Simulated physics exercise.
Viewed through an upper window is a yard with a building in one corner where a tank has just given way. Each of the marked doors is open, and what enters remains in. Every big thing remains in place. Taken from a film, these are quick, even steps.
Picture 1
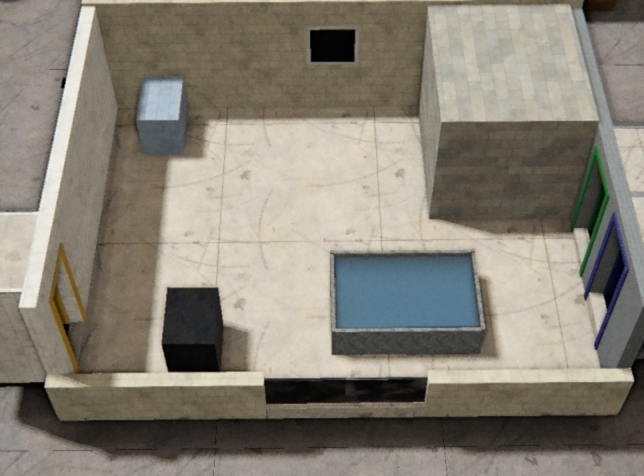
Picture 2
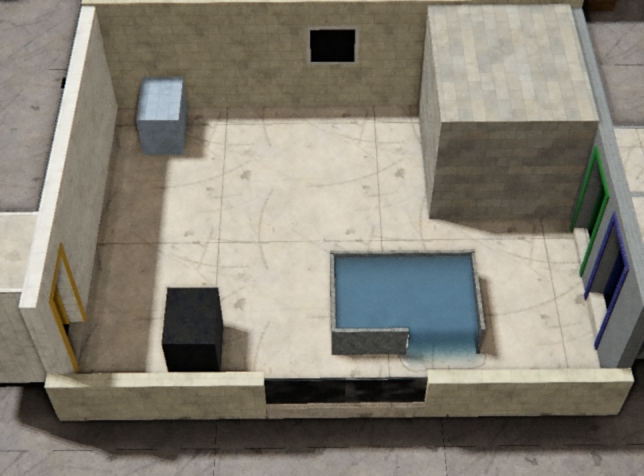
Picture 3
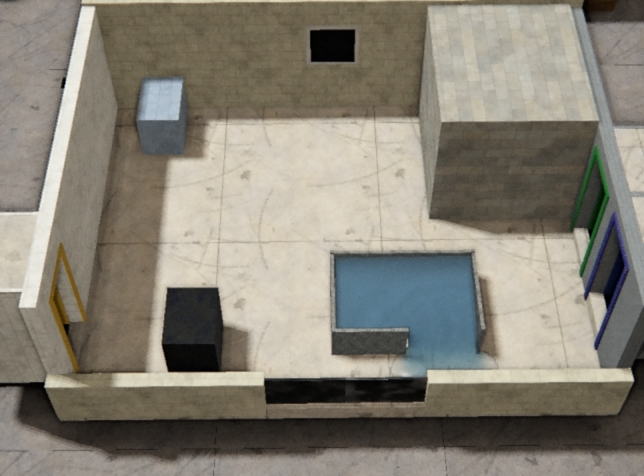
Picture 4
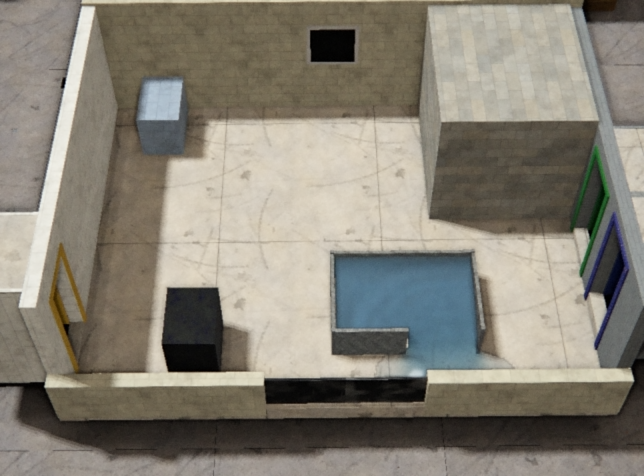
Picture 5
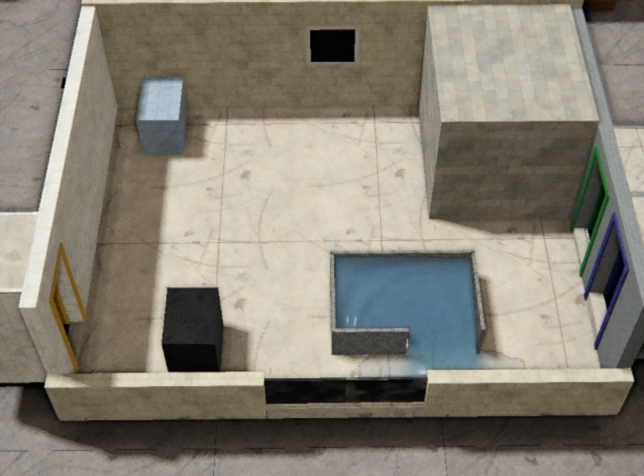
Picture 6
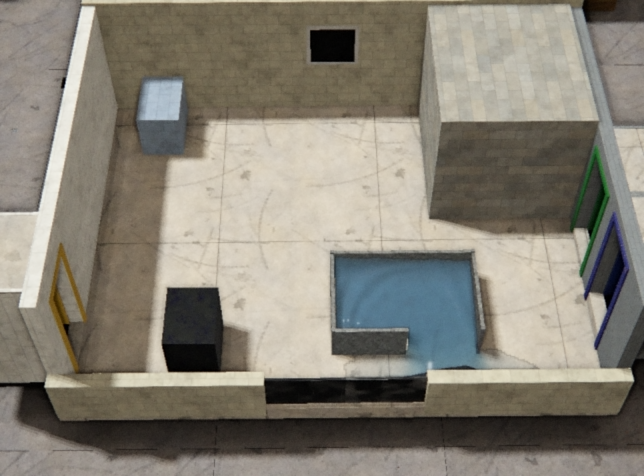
Walled yard with a block building in one corner, a tank's front wall opening at right and blue water pouring onto the floor.
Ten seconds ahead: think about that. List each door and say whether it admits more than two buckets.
Blue door - admits no more than two; yellow door - admits more than two; green door - admits no more than two.
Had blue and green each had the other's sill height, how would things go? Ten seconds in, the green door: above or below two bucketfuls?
The green door falls short.
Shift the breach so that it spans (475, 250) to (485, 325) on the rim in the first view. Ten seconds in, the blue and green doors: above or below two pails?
Result - blue door: Clears the line; green door: Clears the line.
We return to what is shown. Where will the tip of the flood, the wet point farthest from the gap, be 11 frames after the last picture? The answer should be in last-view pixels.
Somewhere about (150, 397).
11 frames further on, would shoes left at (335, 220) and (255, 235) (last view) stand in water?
The first spot is bone-dry and the second bone-dry.
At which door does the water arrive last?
The yellow door.
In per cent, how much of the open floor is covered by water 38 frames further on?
My estimate is roughly 70 percent.
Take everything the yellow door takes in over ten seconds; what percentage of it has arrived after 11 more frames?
Roughly 0 per cent.
A moment on, water covers 15 % of the floor; the blue door not reached, the yellow door not reached, the green door not reached.
Next, water covers 20 % of the floor; the blue door wet at the sill, nothing in, the yellow door not reached, the green door wet at the sill, nothing in.
Then, water covers 35 % of the floor; the blue door under two buckets in, the yellow door wet at the sill, nothing in, the green door wet at the sill, nothing in.
Later, water covers 70 % of the floor; the blue door under two buckets in, the yellow door over two buckets in, the green door under two buckets in.
In the end, water covers 85 % of the floor; the blue door under two buckets in, the yellow door over two buckets in, the green door under two buckets in.
